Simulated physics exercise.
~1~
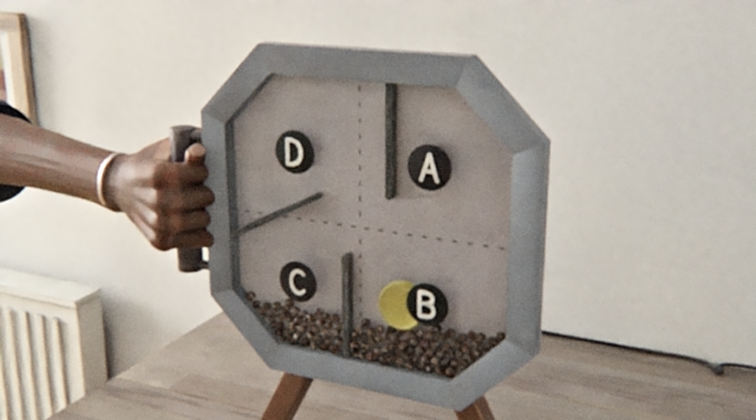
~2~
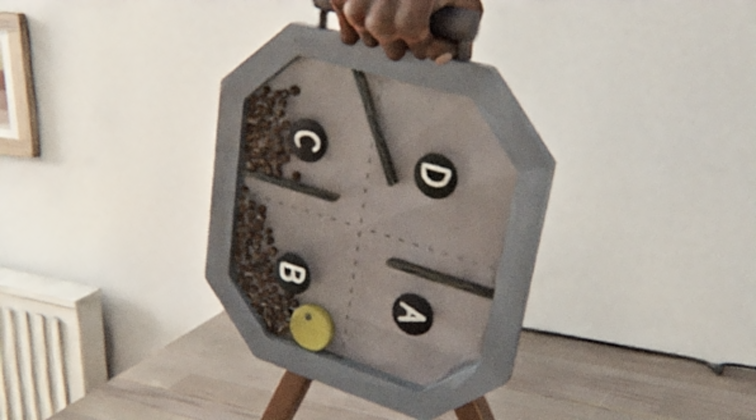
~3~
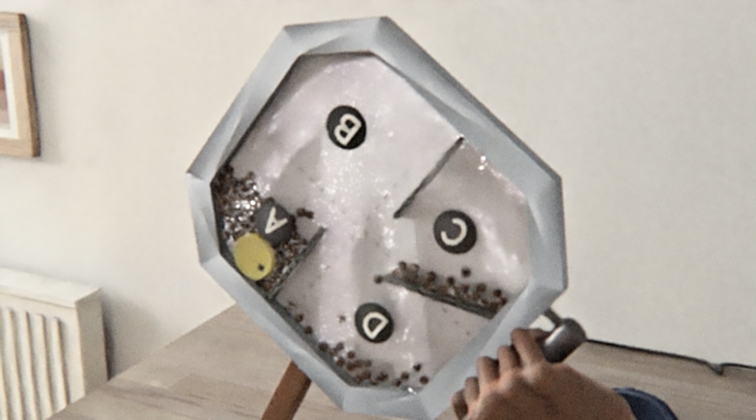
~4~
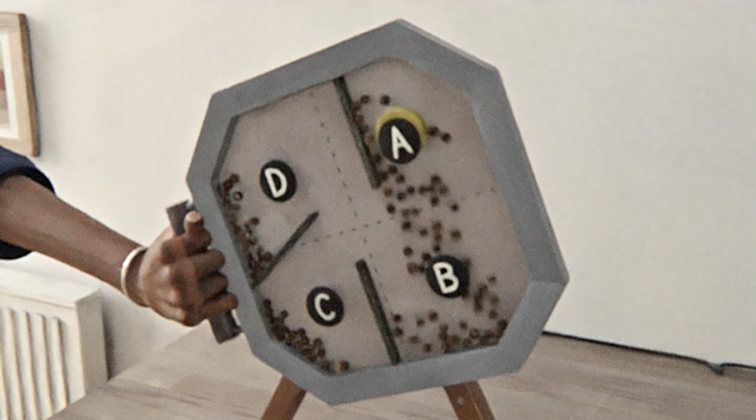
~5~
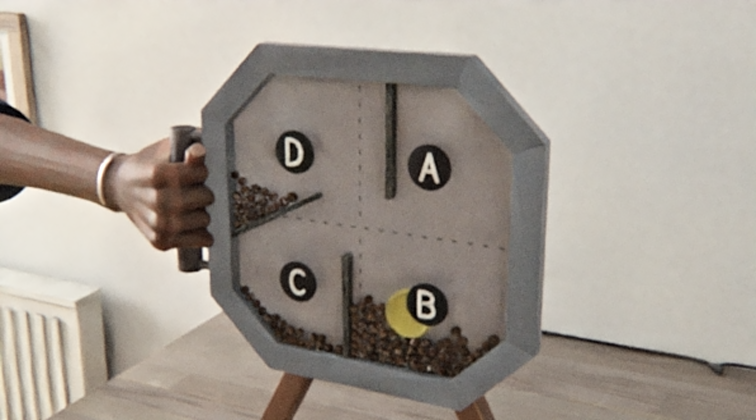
In the video, a hand turns an upright eight-sided case clockwise through one full turn, tumbling dark beads and a yellow disc past inner dividers. The disc moves from B into A, then returns to B, while the beads settle across B, C and a ledge in D.
